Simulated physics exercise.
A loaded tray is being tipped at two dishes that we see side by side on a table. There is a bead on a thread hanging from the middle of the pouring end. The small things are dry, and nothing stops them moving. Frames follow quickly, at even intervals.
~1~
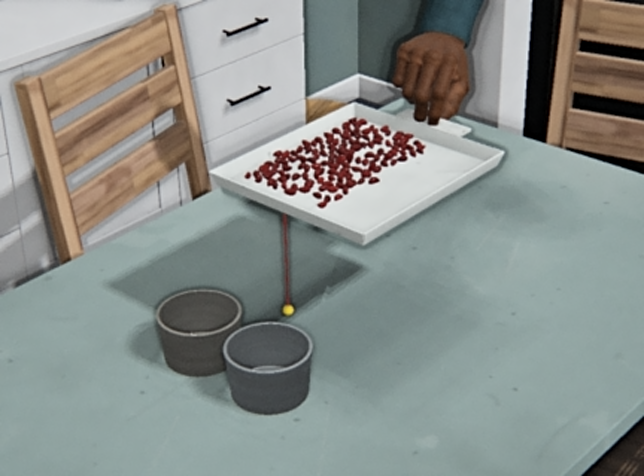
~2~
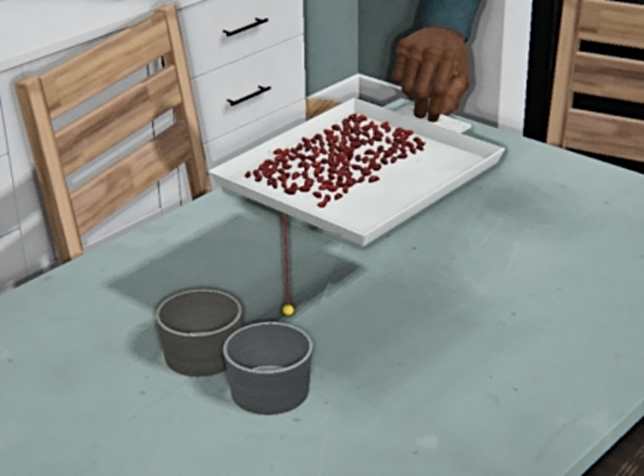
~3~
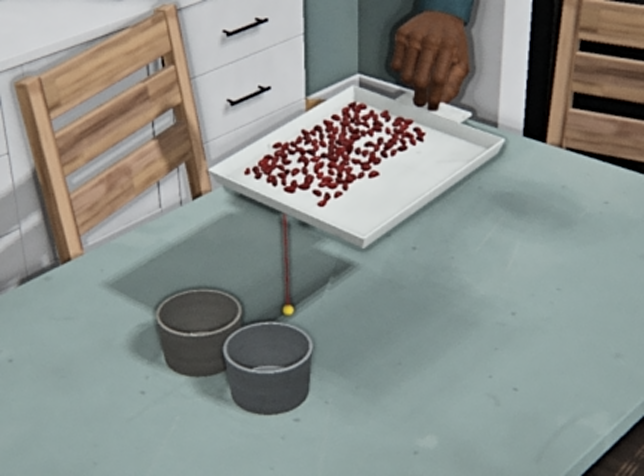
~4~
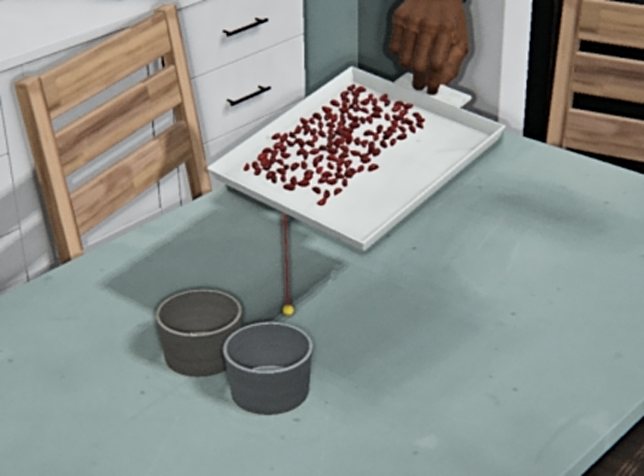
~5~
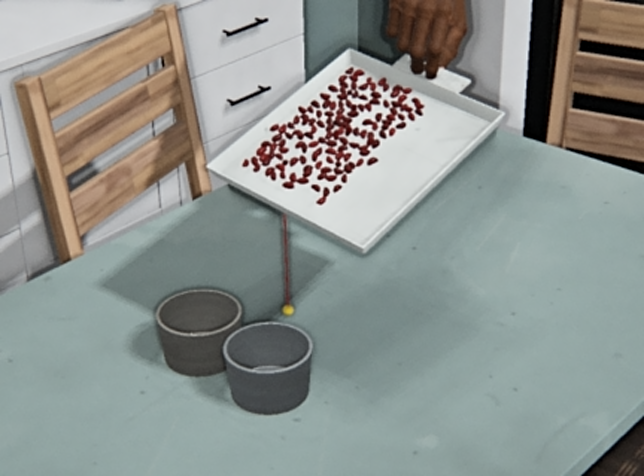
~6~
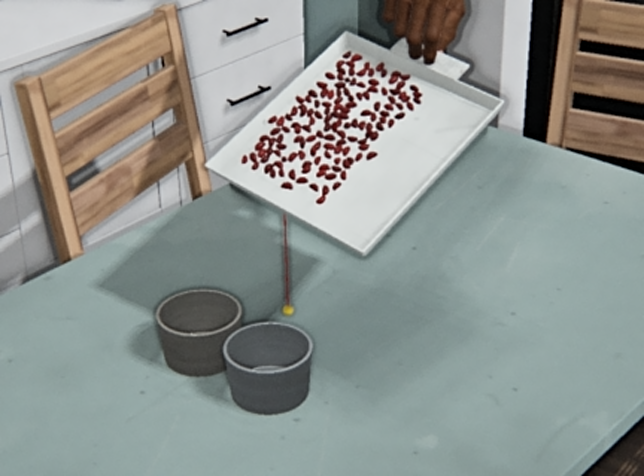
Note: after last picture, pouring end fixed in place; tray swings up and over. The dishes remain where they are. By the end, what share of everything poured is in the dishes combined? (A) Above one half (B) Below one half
Option B: Below one half.
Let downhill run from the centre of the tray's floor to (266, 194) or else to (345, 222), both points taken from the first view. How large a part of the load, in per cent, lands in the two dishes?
50 % then 0 %, roughly.
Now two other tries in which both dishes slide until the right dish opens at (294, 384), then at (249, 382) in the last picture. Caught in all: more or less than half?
In the first position shy of half, in the second shy of half.
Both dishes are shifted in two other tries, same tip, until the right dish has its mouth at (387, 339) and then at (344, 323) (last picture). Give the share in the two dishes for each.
10 and 0 in a hundred.
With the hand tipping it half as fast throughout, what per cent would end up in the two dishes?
About 30 %.
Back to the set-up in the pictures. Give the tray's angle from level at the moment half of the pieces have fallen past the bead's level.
That would be about 85 degrees from level.
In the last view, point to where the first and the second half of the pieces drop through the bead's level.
I'd place the first part at (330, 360) and the rest at (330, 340).
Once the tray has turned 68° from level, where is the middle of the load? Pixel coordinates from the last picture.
Somewhere near pixel (320, 234).
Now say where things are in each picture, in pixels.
Corners of the pouring end near (217, 171) and (363, 230), level; middle of the load near (343, 160), kidney beans; left dish near (170, 347); right dish near (239, 384); bead on its thread near (288, 310), in the first picture.
Corners of the pouring end near (217, 171) and (363, 231), level; middle of the load near (343, 157), in the second picture.
Corners of the pouring end near (216, 169) and (363, 234), tipped barely, lowest at the right corner; middle of the load near (343, 151), in the third picture.
Corners of the pouring end near (215, 167) and (363, 238), tipped a little, lowest at the right corner; middle of the load near (342, 141), in the fourth picture.
Corners of the pouring end near (214, 165) and (362, 242), tipped clearly, lowest at the right corner; middle of the load near (341, 132), in the fifth picture.
Corners of the pouring end near (212, 164) and (362, 246), tipped clearly, lowest at the right corner; middle of the load near (339, 123); left dish near (170, 347); right dish near (239, 384), in the sixth picture.
Shortly afterwards, tray tipped steeply; the bulk on the tray; near a quarter in the air.
Next, tray tipped past a quarter turn; near a quarter in the right dish; near two thirds outside both; a little in the air.
Some moments later, tray tipped past a quarter turn; near a quarter in the right dish; the bulk outside both.
In the end, tray tipped past a quarter turn; near a quarter in the right dish; none at all in the left dish; the bulk outside both.
